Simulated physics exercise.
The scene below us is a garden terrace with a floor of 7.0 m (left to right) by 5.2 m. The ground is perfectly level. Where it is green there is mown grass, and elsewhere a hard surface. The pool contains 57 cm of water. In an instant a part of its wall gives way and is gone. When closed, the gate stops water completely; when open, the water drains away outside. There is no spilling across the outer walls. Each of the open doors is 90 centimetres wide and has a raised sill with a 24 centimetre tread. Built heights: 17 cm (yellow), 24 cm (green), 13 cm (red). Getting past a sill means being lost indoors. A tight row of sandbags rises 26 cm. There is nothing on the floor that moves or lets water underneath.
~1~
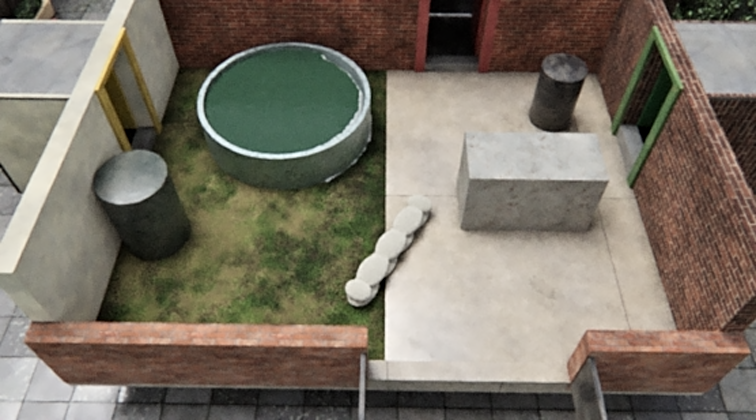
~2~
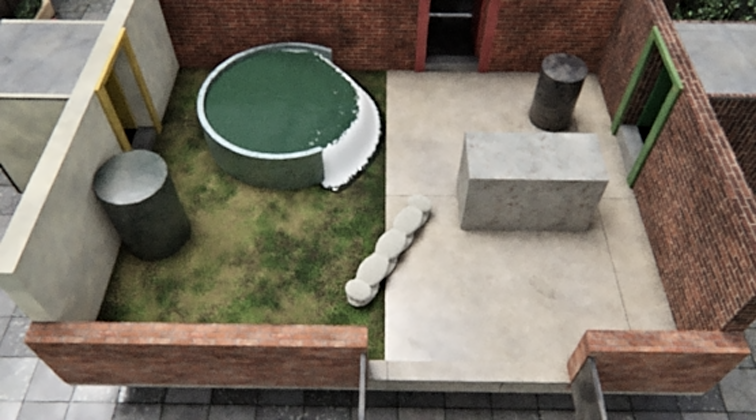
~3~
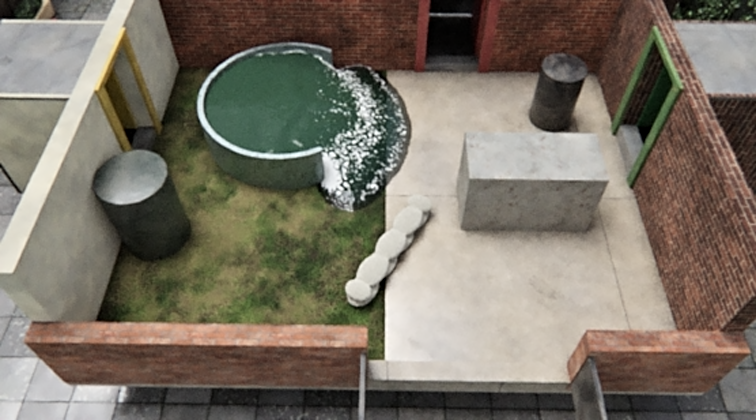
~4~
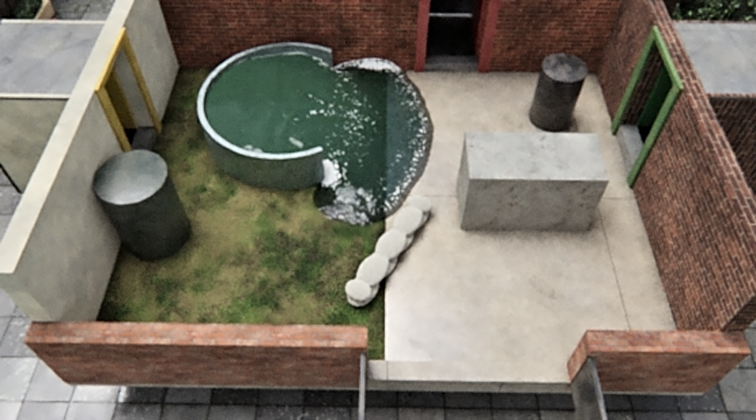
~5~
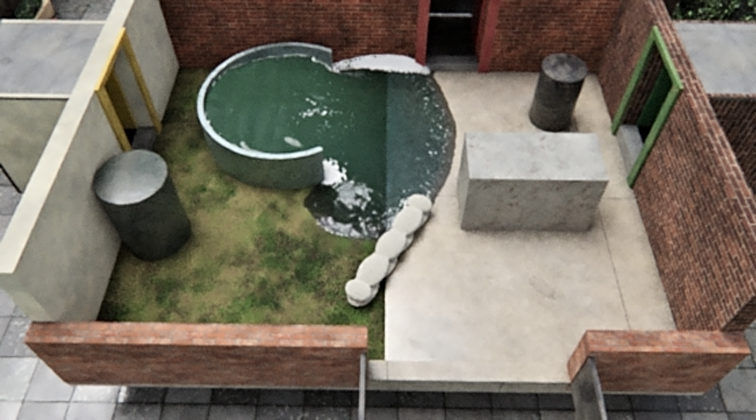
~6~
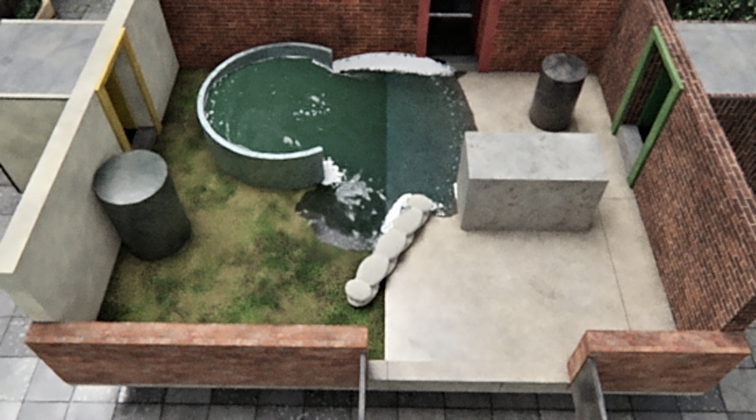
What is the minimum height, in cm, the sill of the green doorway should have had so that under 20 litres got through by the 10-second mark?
About 25 cm.
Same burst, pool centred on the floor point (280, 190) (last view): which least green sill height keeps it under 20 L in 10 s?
I'd put it at close to 19 cm.
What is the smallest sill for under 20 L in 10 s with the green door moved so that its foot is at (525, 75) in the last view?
About 16 cm.
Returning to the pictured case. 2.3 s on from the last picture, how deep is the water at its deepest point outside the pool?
Max depth: About 32 cm.
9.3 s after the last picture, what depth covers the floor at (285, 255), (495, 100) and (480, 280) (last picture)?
Depth: About 6, 6, 5 cm.
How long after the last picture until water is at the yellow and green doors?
Yellow at 8.5 s and green at 1.1 s.
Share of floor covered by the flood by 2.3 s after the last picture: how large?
Near 65 per cent is wet.
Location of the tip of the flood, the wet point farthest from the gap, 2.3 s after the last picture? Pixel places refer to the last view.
Pixel: About (658, 309).
Then, 0.7 s after the last picture water covers 35 % of the floor, deepest (29 cm) near (446, 193); it has not reached the green door.
Then, 2.3 s after the last picture water covers 65 % of the floor, deepest (32 cm) near (605, 132); 30 cm at the green door, 14 litres in over its 24 cm sill.
Then, 9.3 s after the last picture water covers 95 % of the floor, deepest (12 cm) near (358, 163); 7 cm at the green door, 25 litres in over its 24 cm sill.
At the green door as built, the water peaked near 31 cm, 1.7 s after the last picture.
With a sill of 20 cm, 55 litres would have come in within the 10 s; with 27.5 cm, 8 litres. So under 20 litres takes about 25 cm.
